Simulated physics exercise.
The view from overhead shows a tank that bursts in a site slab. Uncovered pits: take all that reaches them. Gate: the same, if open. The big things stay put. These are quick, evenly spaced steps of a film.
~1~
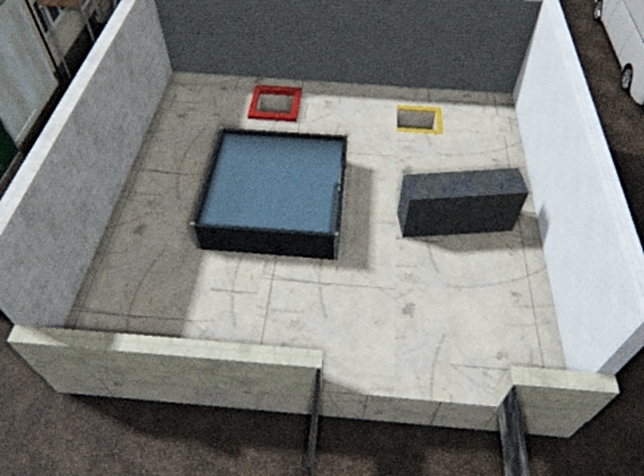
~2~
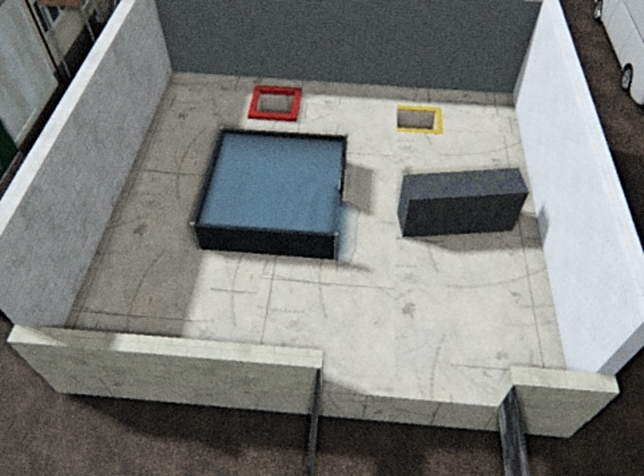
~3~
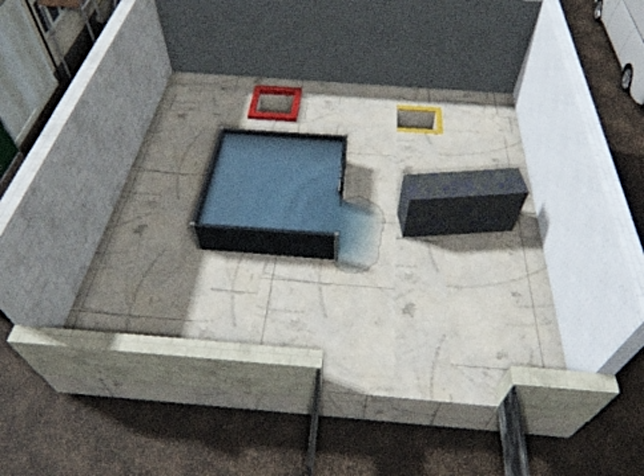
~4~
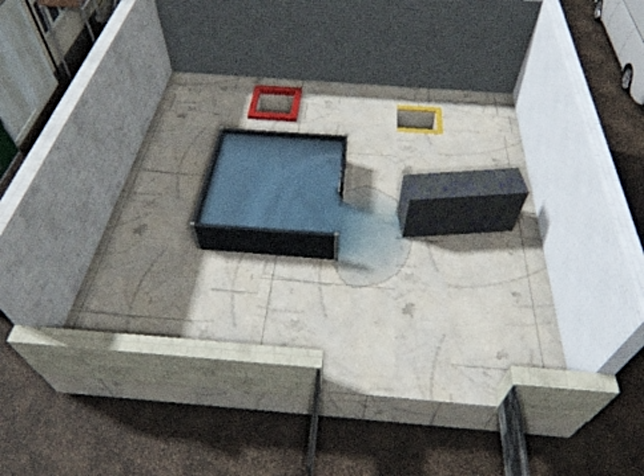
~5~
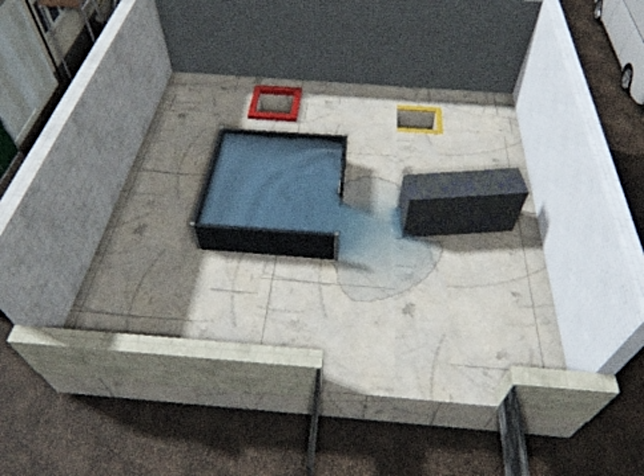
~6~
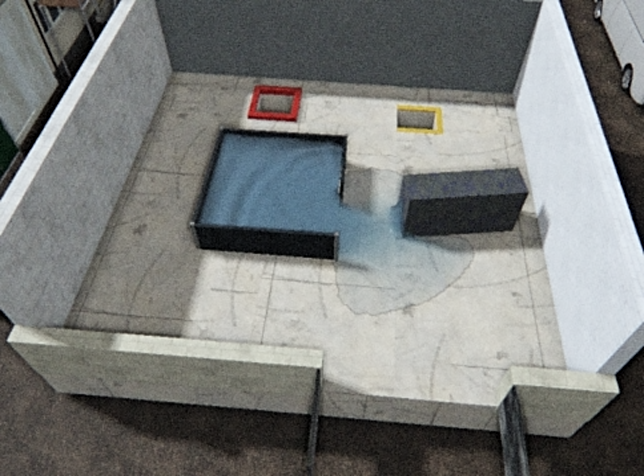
A walled concrete site slab with a gap in its front wall is seen from a high, steady overhead angle. A dark-sided tank of blue water stands left of centre, a dark grey block to its right, and a red-edged pit and a yellow-edged pit lie behind them. Water pours from the tank's right side, spreads across the floor to the block, and fans out along its front.
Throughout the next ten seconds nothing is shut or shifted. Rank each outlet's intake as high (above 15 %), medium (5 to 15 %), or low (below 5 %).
Intake: The gate is high; the yellow pit is medium; the red pit is low.
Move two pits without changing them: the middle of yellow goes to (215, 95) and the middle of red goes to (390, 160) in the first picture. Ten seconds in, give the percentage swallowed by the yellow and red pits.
Log, per cent - yellow: 0, red: 4.
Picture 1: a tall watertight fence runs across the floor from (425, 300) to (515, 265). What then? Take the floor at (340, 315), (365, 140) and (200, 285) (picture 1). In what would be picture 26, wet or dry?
Taking the three spots in the order asked, they are bone-dry, waterlogged and bone-dry.
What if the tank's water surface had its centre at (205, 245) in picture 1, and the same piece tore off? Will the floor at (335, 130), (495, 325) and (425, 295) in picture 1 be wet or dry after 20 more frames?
Checking the three spots, I get high and dry, swamped, swamped.
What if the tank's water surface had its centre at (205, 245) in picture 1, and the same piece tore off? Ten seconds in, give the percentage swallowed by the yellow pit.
Yellow: 4 %.
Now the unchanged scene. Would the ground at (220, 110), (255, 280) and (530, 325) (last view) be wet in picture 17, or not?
Note - in order: Not inundated / not inundated / inundated.
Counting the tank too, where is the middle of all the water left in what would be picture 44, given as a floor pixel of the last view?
The balance point is around (392, 215).
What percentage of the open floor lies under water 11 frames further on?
That comes to about 35 per cent.
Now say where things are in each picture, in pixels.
The first picture shows the water tank at (275, 181) is whole and still.
In the second picture, water pours out at (337, 225) and has run to (342, 261).
In the third picture, the front is at (364, 265), out from the gap at (337, 225).
In the fourth picture, water pours out at (337, 225) and has run to (398, 265).
In the fifth picture, the front is at (434, 256), out from the gap at (337, 225).
In the sixth picture, the front is at (467, 256), out from the gap at (337, 225).
A moment on, water covers 20 % of the floor; the gate 0 %, the yellow pit 0 %, the red pit 0 %.
Next, water covers 35 % of the floor; the gate 0 %, the yellow pit 0 %, the red pit 0 %.
Then, water covers 40 % of the floor; the gate 5 %, the yellow pit 2 %, the red pit 0 %.
Later, water covers 50 % of the floor; the gate 14 %, the yellow pit 4 %, the red pit 0 %.
In the end, water covers 55 % of the floor; the gate 26 %, the yellow pit 10 %, the red pit 0 %.
